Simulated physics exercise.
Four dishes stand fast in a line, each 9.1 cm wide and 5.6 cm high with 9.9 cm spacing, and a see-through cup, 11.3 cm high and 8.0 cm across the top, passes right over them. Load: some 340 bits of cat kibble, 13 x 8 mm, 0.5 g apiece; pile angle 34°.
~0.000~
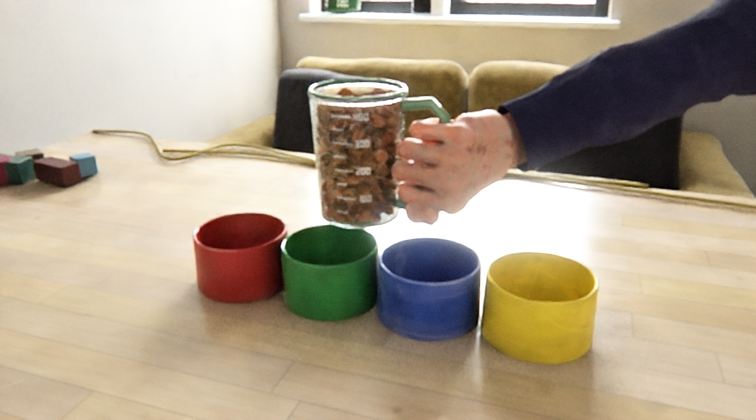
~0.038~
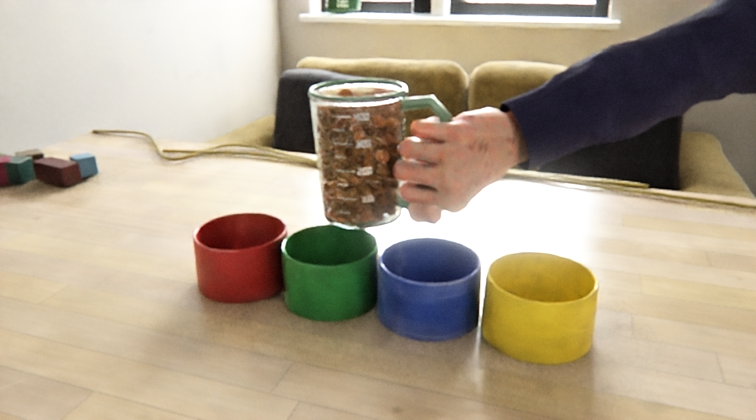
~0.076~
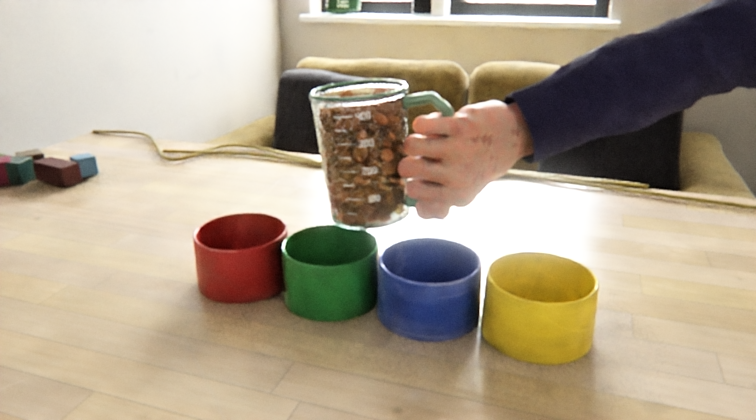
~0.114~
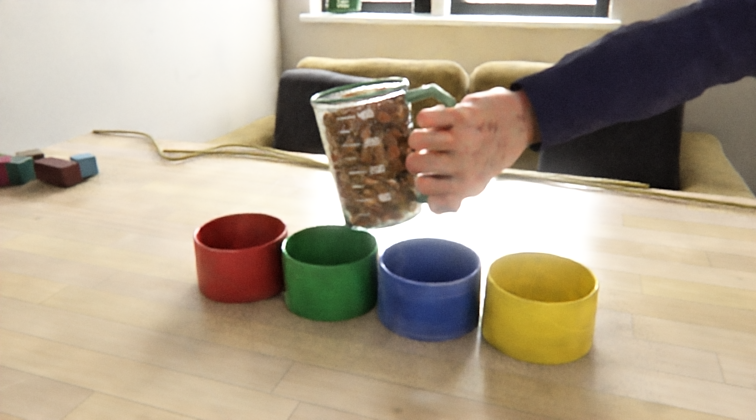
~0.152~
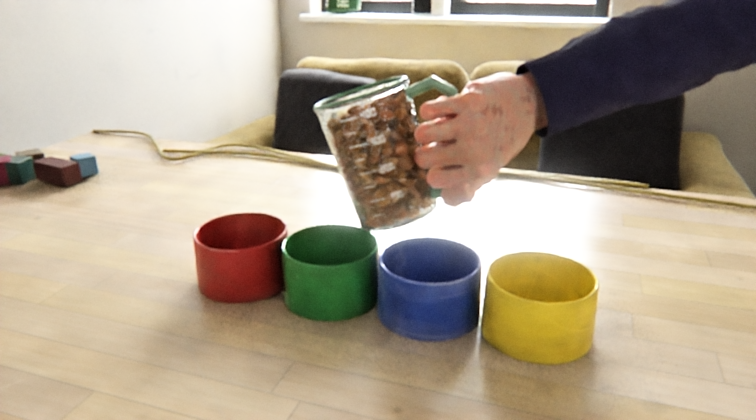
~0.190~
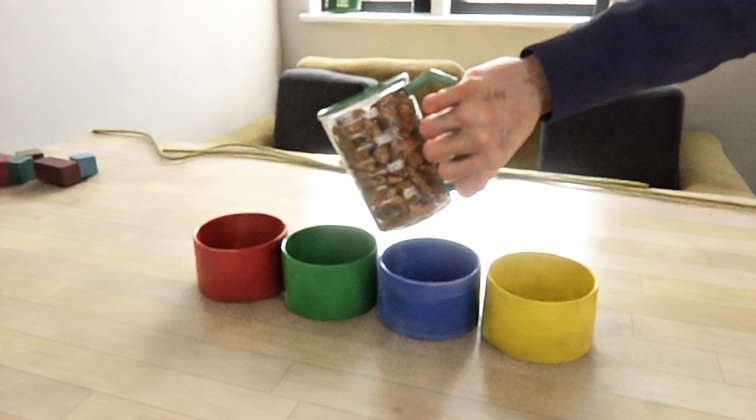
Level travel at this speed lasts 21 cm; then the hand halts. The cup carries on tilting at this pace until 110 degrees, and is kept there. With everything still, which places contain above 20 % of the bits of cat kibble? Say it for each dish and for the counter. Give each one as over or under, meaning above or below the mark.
Red dish: Under, blue dish: Over, green dish: Under, yellow dish: Over, counter: Under.
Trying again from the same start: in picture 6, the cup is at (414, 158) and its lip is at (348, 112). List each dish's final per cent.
Final shares - red 0 %, blue 10 %, green 0 %, yellow 70 %.
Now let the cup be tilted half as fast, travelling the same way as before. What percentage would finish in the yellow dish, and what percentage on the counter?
Yellow 70, counter 10.
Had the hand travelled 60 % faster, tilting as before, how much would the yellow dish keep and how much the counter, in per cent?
Yellow: 80; counter: 10.
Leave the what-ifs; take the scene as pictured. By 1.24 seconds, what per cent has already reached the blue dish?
About 35 per cent by then.
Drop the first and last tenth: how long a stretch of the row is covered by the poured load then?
It spans about 13 centimetres along the dishes.
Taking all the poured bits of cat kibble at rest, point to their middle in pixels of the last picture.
My guess is close to (504, 304).
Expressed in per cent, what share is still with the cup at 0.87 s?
Around 60 percent.
Then, at 0.60 s, tilt 104 degrees; cup holds 95 %, blue 5 %.
After 0.87 s, tilt 110 degrees; cup holds 60 %, blue 30 %.
After 1.24 s, tilt 110 degrees; cup holds 40 %, blue 35 %, yellow 20 %.
At rest (3.3 s), red 0 %, blue 35 %, green 0 %, yellow 50 %, counter 5 %, cup 5 %.
